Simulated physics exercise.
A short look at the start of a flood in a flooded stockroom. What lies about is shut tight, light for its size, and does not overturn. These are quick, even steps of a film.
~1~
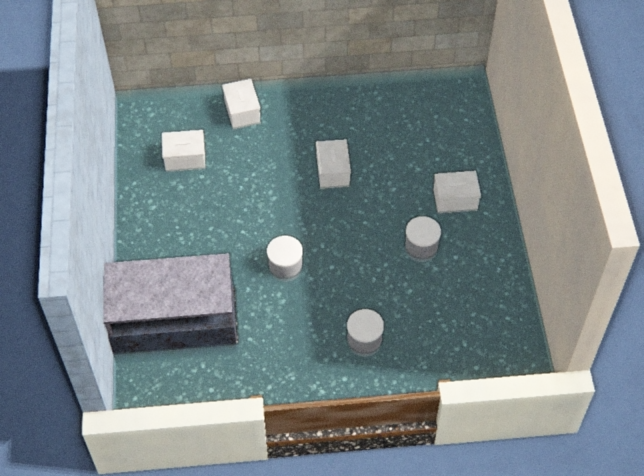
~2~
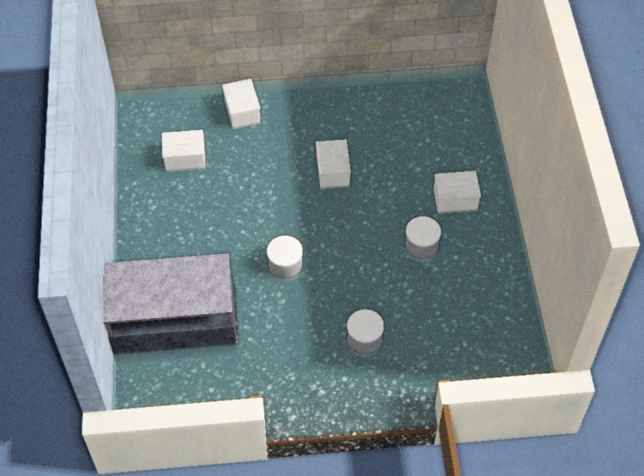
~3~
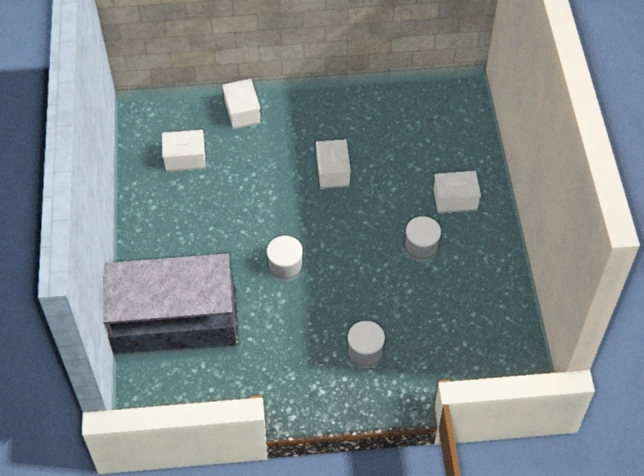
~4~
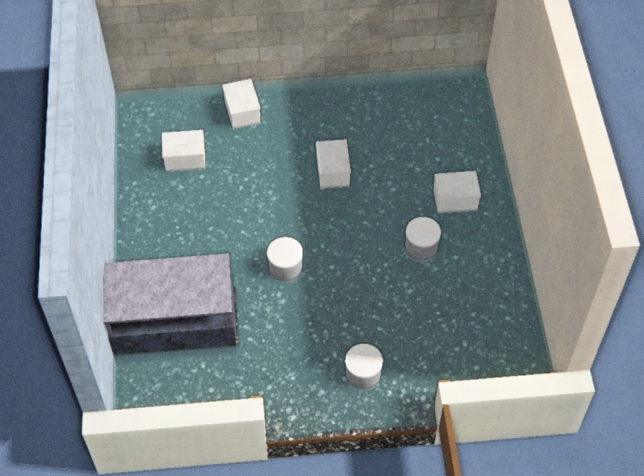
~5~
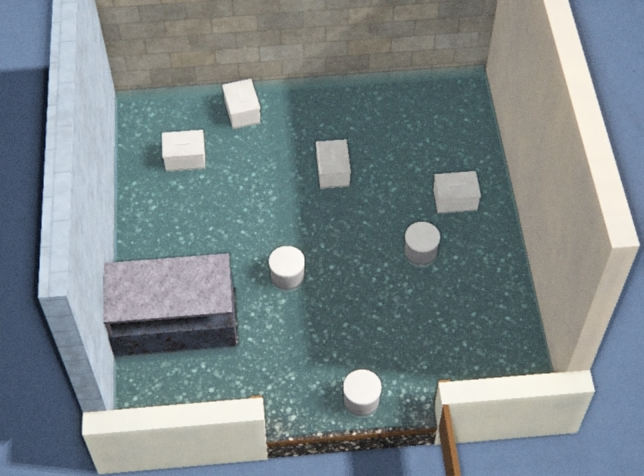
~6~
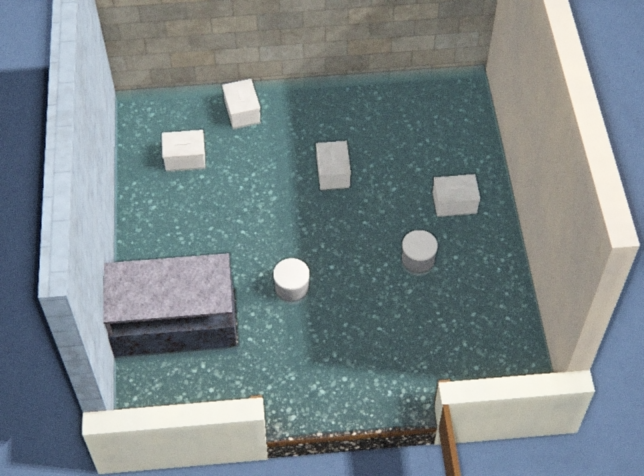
In a flooded stockroom, pale boxes and three round containers sit in teal water as a brown gate swings open in the front wall. The nearest container drifts forward to the opening and passes out of view, while the other two shift slightly toward the front and the boxes barely move.
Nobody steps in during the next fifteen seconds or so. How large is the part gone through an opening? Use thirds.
Share: Two thirds or more.
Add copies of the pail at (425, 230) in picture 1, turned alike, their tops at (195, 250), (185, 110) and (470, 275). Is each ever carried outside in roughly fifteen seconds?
In that order: Gone, inside, out.
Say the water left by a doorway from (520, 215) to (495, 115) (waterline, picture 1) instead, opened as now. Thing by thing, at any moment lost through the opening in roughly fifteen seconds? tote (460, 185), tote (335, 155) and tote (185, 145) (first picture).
In turn: Out, carried outside, inside.
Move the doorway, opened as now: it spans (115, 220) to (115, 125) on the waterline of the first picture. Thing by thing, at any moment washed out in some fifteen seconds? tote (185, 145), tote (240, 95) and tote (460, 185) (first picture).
In turn: Carried outside, out, kept in.
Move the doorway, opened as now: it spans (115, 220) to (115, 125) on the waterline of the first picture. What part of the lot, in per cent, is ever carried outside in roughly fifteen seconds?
I make it 60 per cent.
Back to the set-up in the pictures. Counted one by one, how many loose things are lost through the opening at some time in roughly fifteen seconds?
The number is 5.
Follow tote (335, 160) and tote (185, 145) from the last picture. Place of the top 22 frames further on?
Close to (349, 405) and (231, 198).
A moment on, 1 of 7 are out; 6 afloat.
Next, 3 of 7 are out; 4 afloat.
Later, 4 of 7 are out; 3 afloat.
In the end, 5 of 7 are out; 2 afloat.
